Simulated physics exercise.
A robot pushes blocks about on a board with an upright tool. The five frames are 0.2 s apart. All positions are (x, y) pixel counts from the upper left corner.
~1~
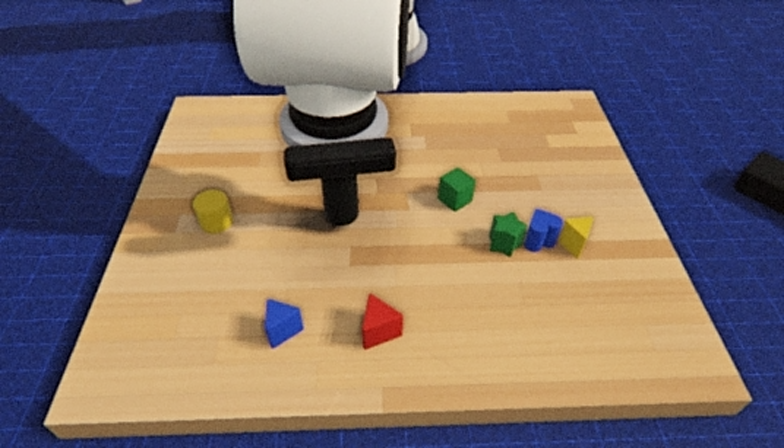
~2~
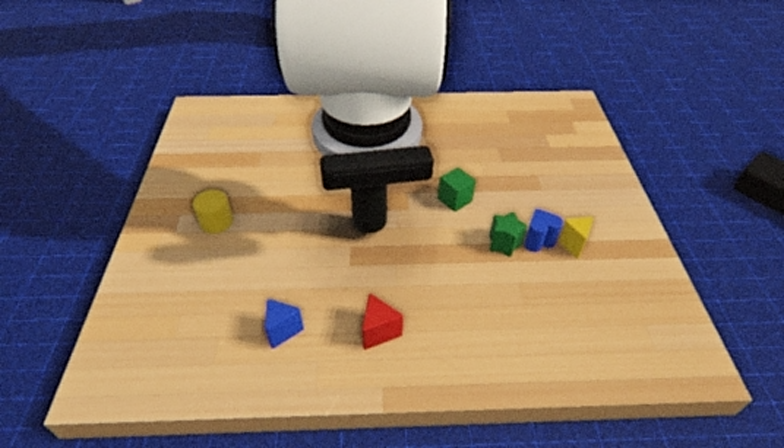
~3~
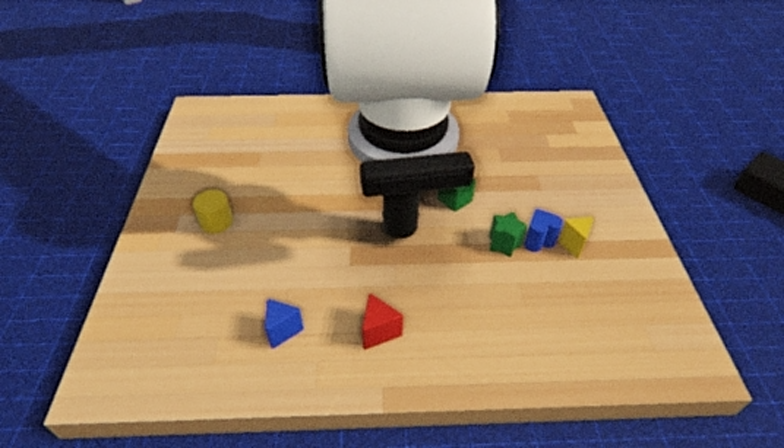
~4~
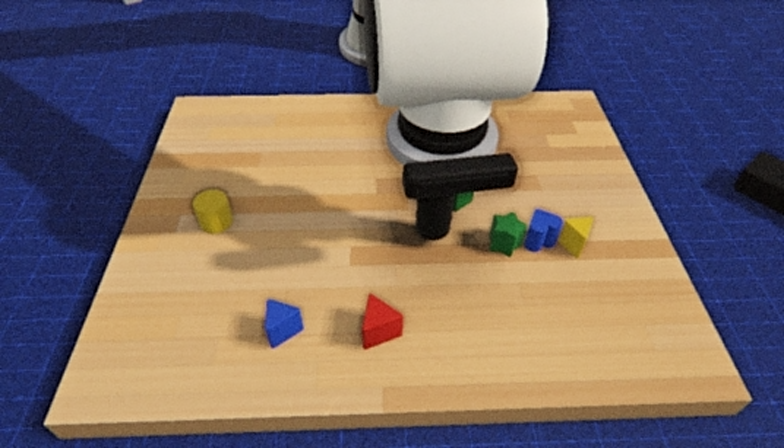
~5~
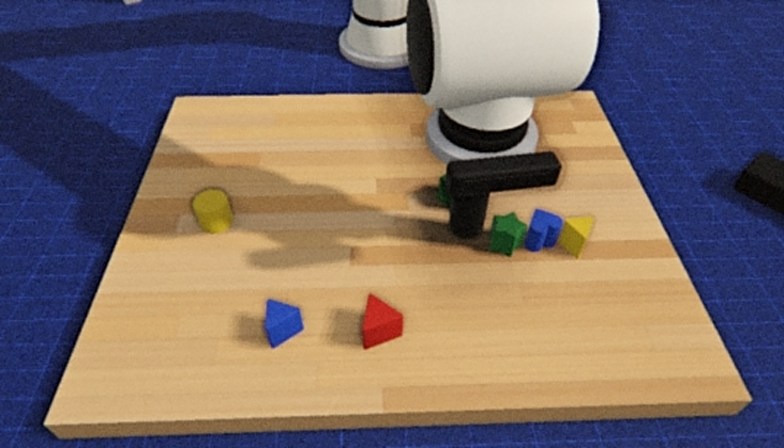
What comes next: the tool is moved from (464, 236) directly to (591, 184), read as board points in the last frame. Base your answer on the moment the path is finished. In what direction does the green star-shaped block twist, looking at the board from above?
Bird's-eye view: Clockwise.
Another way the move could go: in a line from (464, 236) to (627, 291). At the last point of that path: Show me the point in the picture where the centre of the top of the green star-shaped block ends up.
Top centre: (673, 273).
On the path given first. One third of the way, tool at (512, 208); green star-shaped block at (520, 220), turned 70° clockwise; blue heart block at (552, 223).
Two thirds of the way, tool at (554, 191); green star-shaped block at (520, 220), turned 70° clockwise; blue heart block at (552, 223).
At the end, tool at (595, 175); green square block not moved; green star-shaped block at (520, 220), turned 70° clockwise; blue heart block at (552, 223).
